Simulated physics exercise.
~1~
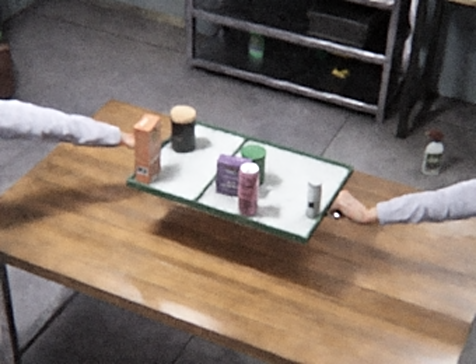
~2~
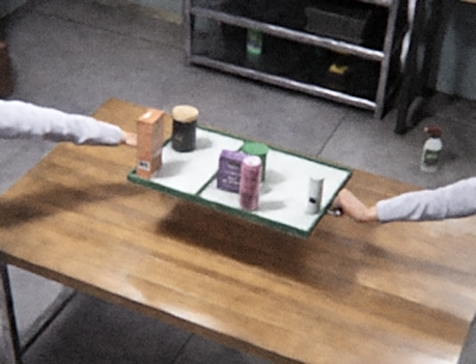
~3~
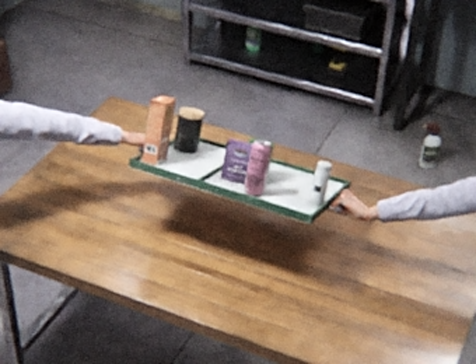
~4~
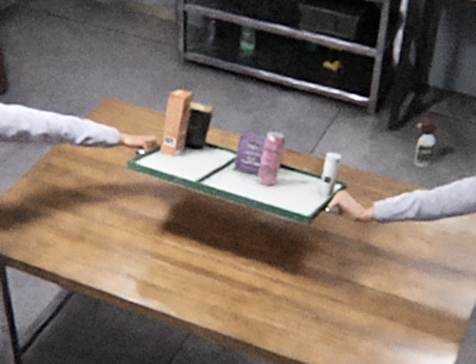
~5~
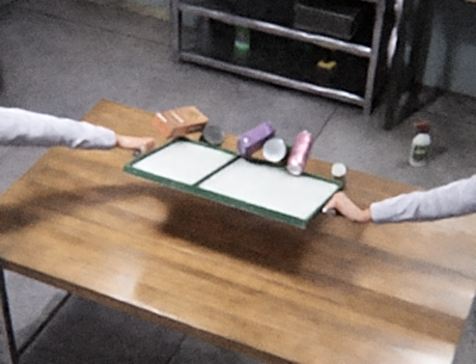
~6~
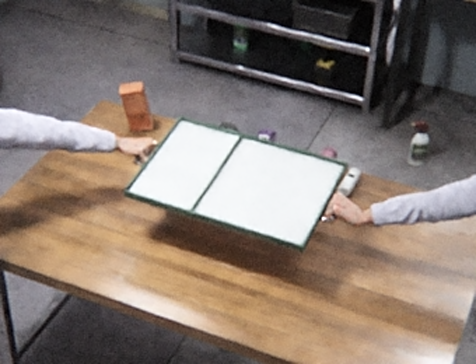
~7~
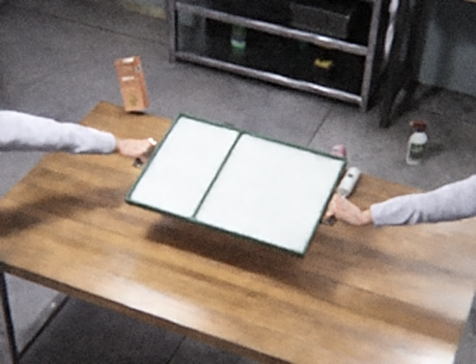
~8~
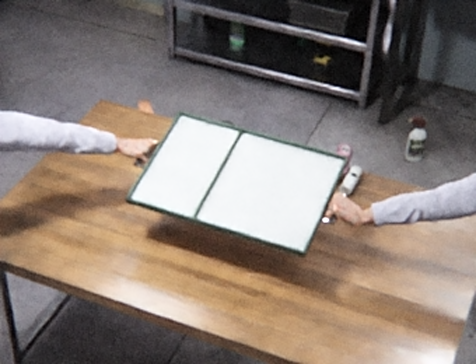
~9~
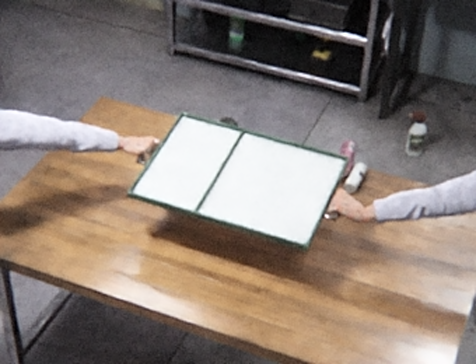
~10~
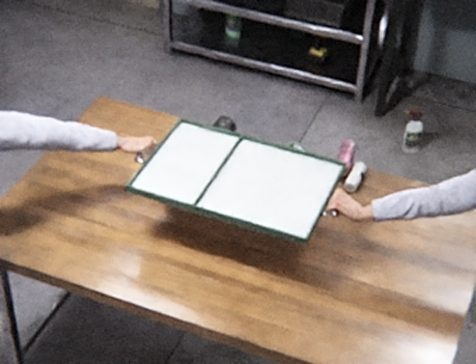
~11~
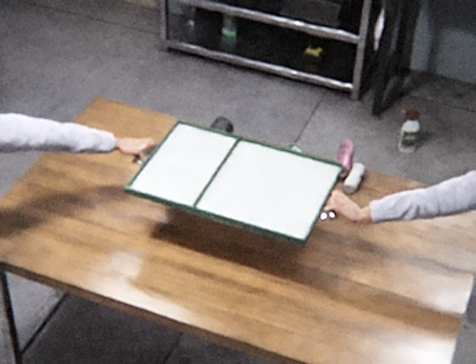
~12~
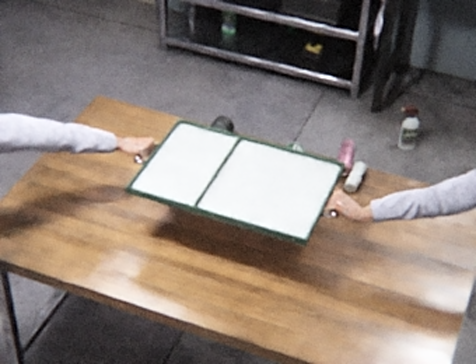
A white tray with a green rim and a cross bar is held by two hands above a wooden table, seen from above in a room with a metal shelf behind. On it stand an orange packet and a black jar at left, a purple packet, pink can and green tin near the middle, and a white shaker at right. The hands tip the far edge down, and the things lean, topple and slide off that side. The tray then swings the other way while the orange packet tumbles beyond it and drops from sight. Finally the tray eases back, empty, with the pink can and white shaker lying behind its right end.
